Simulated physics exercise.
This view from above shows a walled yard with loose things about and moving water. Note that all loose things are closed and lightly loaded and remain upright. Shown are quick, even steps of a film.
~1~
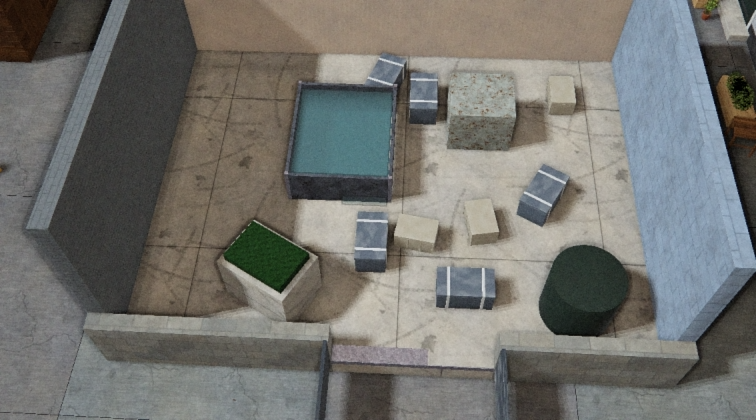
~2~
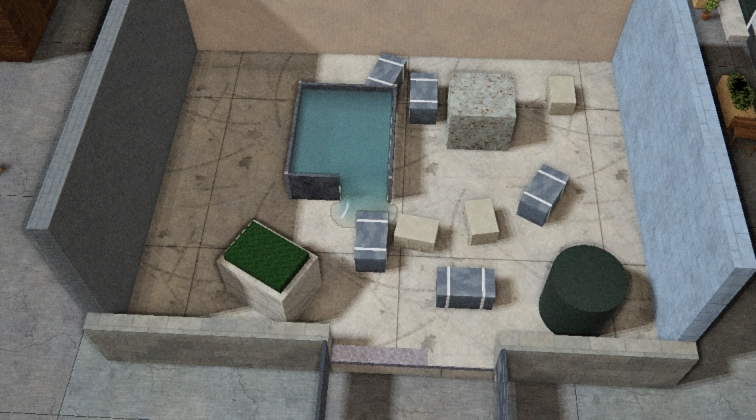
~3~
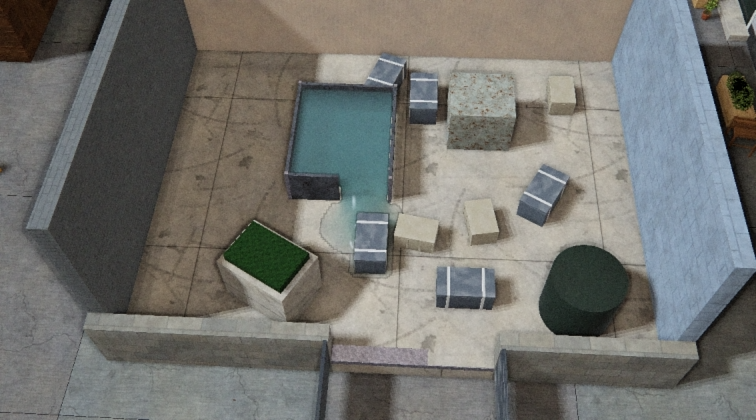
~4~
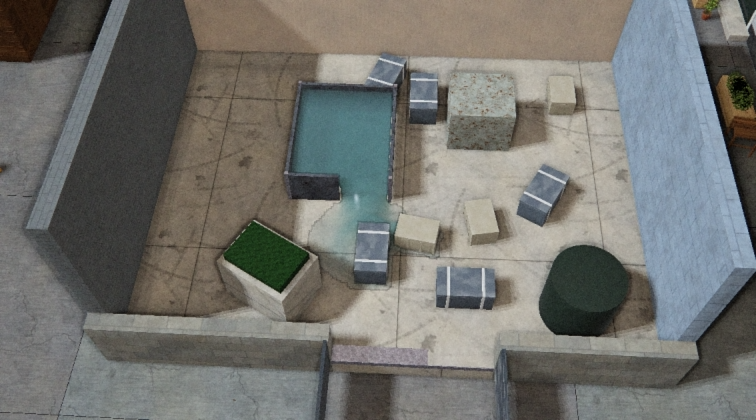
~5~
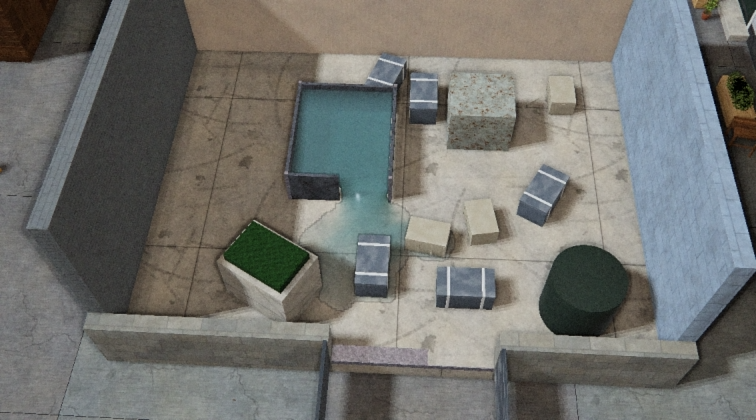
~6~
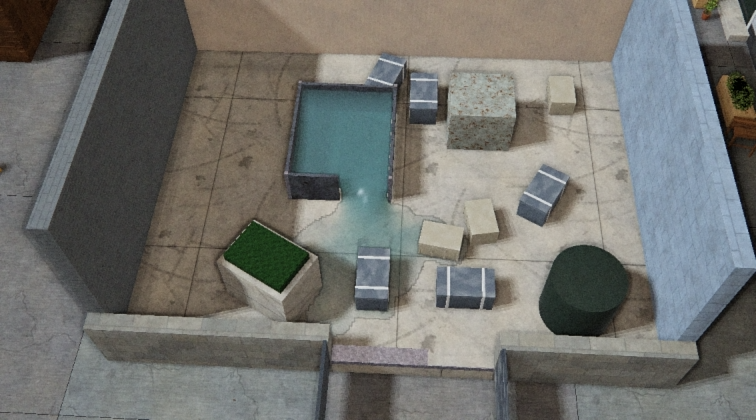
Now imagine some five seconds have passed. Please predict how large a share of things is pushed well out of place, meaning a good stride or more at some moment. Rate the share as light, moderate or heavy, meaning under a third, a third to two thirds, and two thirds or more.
Moderate.
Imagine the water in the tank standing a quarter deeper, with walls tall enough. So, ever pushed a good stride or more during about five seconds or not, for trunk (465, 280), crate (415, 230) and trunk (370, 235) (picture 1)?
Per item, in order: Cleared the mark; cleared the mark; cleared the mark.
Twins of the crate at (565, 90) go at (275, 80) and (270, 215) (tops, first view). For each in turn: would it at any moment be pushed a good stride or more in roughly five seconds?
First: Stays short of it; second: Covers that distance.
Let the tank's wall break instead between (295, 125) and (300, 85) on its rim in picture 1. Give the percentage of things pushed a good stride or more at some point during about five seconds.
By my reckoning, around 0 percent.
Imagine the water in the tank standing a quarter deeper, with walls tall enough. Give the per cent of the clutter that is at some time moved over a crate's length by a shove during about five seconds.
Roughly 40 %.
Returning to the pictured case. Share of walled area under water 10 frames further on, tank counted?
I'd put it at around 30 in a hundred.
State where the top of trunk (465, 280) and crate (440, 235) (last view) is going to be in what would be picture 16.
(500, 320) and (513, 258).
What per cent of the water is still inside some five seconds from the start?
Roughly 66 in a hundred.
A moment on, 2 of 8 are well off their spots; 0 afloat.
Next, 3 of 8 are well off their spots; 0 afloat.
Later, 3 of 8 are well off their spots; 1 afloat.
In the end, 3 of 8 are well off their spots, and 3 have been at some point; 0 afloat.
